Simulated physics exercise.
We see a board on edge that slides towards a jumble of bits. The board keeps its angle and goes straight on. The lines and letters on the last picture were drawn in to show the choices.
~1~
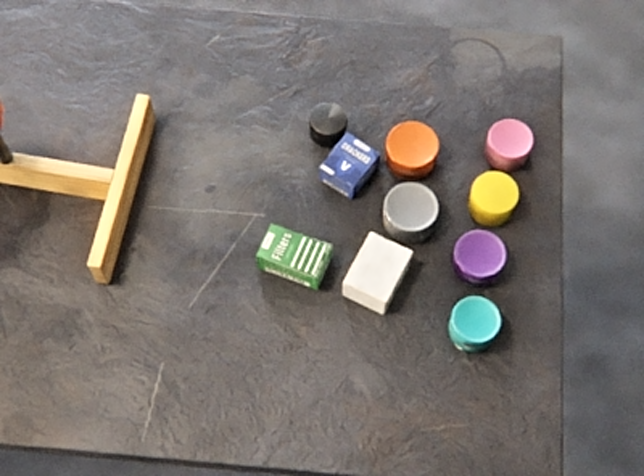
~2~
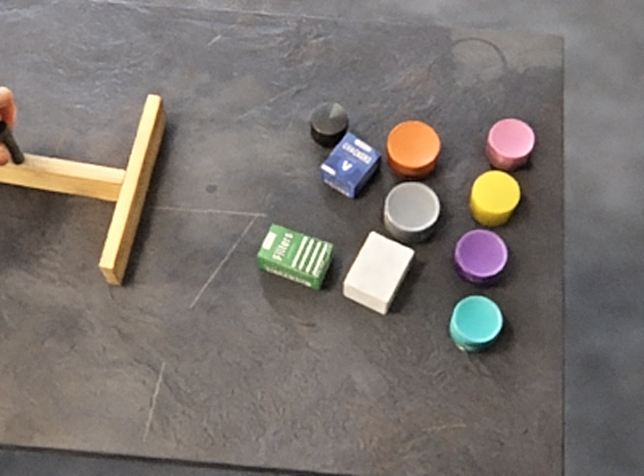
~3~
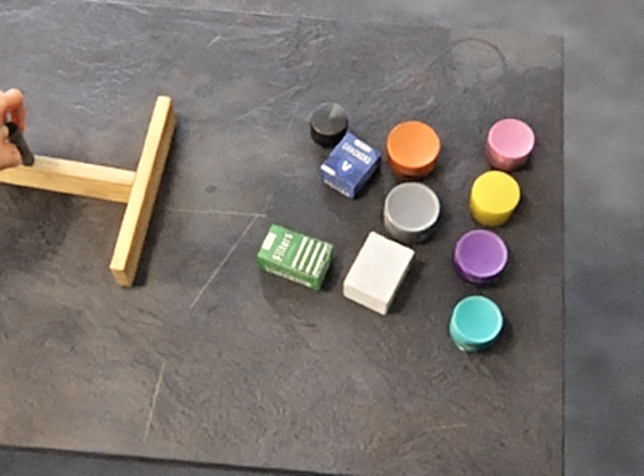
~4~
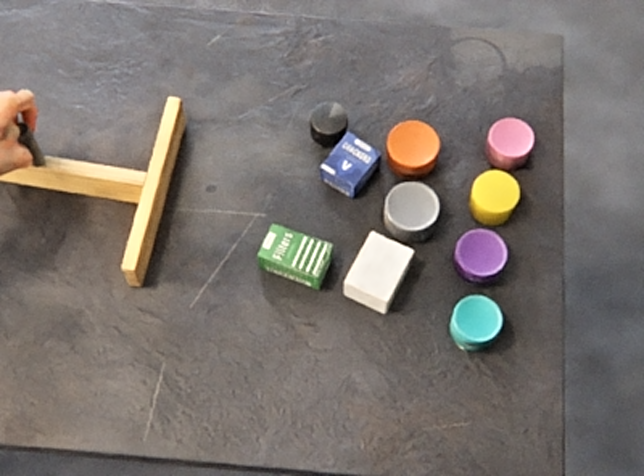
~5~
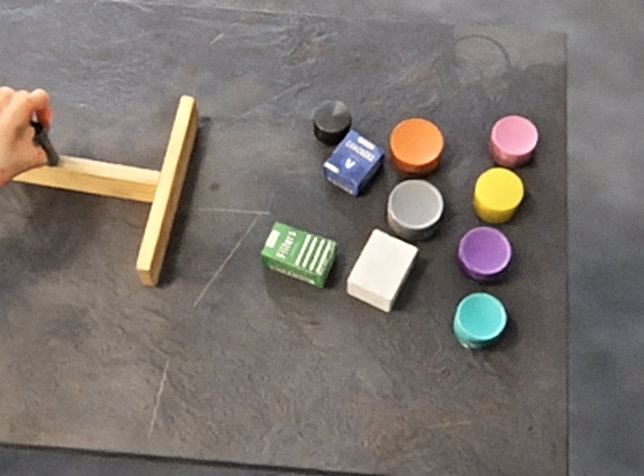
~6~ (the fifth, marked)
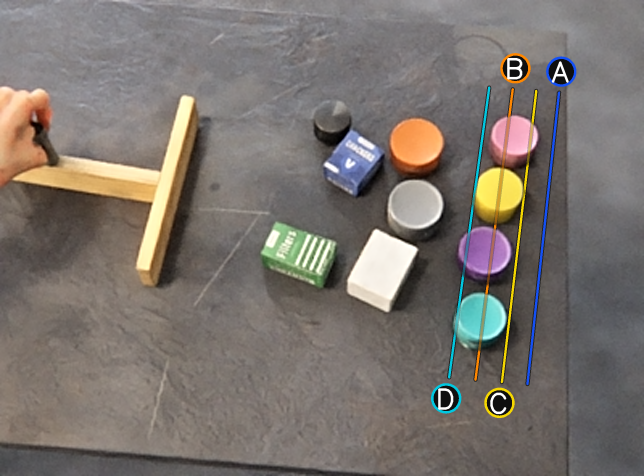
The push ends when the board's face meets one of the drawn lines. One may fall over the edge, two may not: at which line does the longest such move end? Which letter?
The farthest such stop is D.
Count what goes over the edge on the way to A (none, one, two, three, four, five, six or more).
By then, six or more.
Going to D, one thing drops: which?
It is the purple tub.
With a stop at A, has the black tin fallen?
No.
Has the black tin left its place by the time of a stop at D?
By then, yes.
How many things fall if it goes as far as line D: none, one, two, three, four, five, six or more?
One.
On the marked copy, A at (544, 230); B at (495, 226); C at (520, 228); D at (470, 224).
With D. Early on, board (275, 188); green box (308, 254); pink tub (513, 143).
Further on, board (384, 196); purple tub (523, 262); turquoise jar (497, 332).
At the end, board (470, 203); purple tub over the edge; yellow pot (563, 200); one fallen.
As for the rest, A drops seven; B drops three; C drops three.
